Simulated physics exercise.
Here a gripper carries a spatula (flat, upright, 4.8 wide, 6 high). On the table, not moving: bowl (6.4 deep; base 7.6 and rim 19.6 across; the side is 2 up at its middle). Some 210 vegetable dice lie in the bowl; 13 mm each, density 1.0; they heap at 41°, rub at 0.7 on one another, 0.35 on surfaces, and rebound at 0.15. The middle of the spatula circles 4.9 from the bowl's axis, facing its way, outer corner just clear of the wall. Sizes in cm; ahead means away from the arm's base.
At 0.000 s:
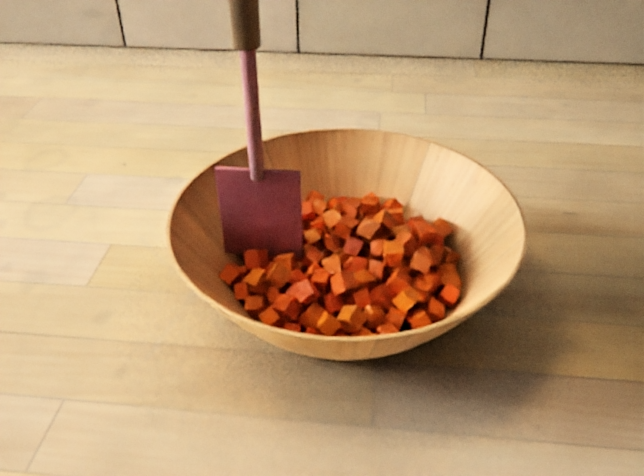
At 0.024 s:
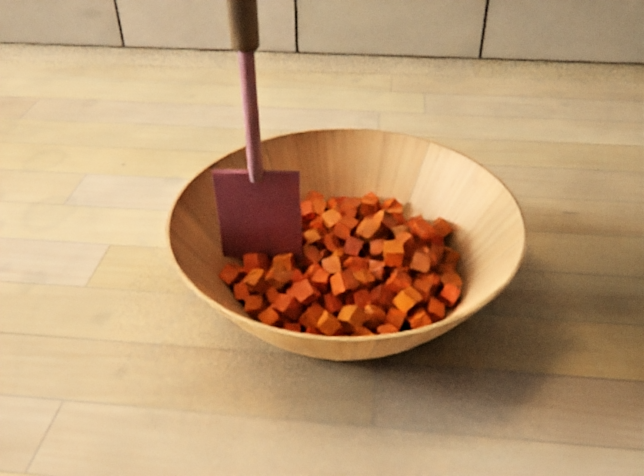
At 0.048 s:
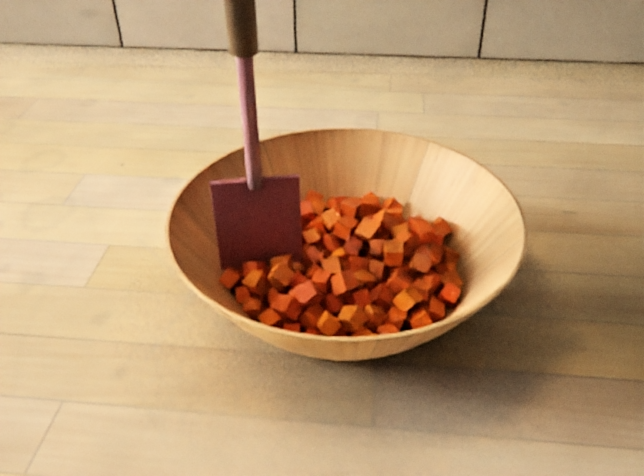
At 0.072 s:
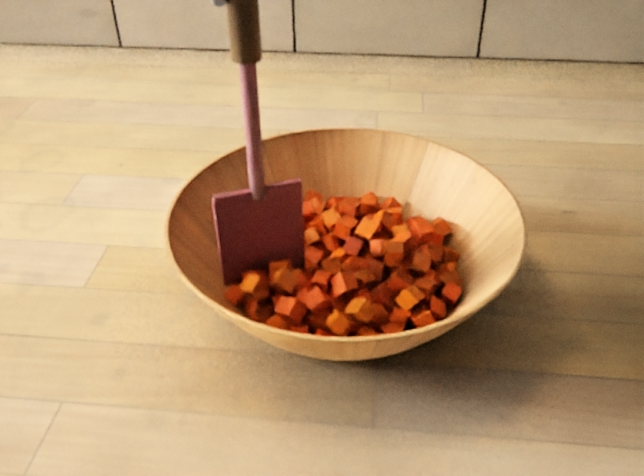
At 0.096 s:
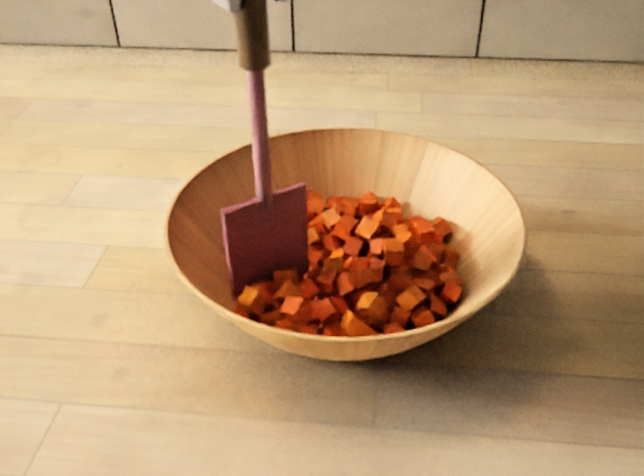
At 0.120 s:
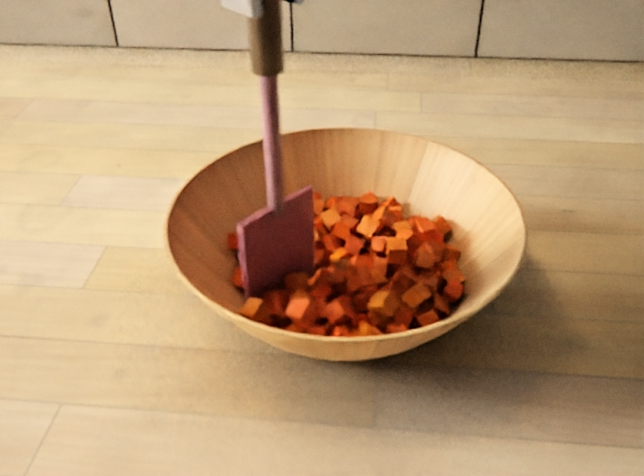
On a pale wooden tabletop, a gripper moves a purple spatula a short way toward the viewer and slightly right along the left side of a wooden bowl, turning the blade and nudging some of the heaped orange vegetable dice.
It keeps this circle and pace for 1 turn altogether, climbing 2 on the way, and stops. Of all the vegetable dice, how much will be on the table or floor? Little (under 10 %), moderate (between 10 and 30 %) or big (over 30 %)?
Share on the table or floor: Little (under 10 %).
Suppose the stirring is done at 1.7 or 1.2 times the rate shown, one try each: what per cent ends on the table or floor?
Some 15 and 5 per cent.
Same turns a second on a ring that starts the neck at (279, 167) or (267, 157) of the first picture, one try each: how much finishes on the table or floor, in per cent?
About 0 and 5 per cent.
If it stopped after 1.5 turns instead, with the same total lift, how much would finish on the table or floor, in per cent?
Then about 10 per cent.
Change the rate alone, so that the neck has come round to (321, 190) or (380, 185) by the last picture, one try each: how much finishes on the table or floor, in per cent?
Some 15 and 15 per cent.
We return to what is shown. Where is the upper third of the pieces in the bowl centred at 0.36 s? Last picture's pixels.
Near (425, 220).
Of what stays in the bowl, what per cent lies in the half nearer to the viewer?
Some 45 per cent.
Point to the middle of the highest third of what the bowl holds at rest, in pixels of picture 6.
Around (314, 242).
By 0.36 s, 170° round, highest piece 7 above the table; 212 in the bowl, 1 in flight or on the tool.
By 0.60 s, 290° round, highest piece 8 above the table; 204 in the bowl, 5 on the table or floor, 4 in flight or on the tool.
By 0.91 s, 0° round, highest piece 5 above the table; 202 in the bowl, 11 on the table or floor.
By 1.61 s, 0° round, highest piece 5 above the table; 202 in the bowl, 11 on the table or floor.
Final count, 202 in the bowl, 11 on the table or floor. That is 5 % on the table or floor.
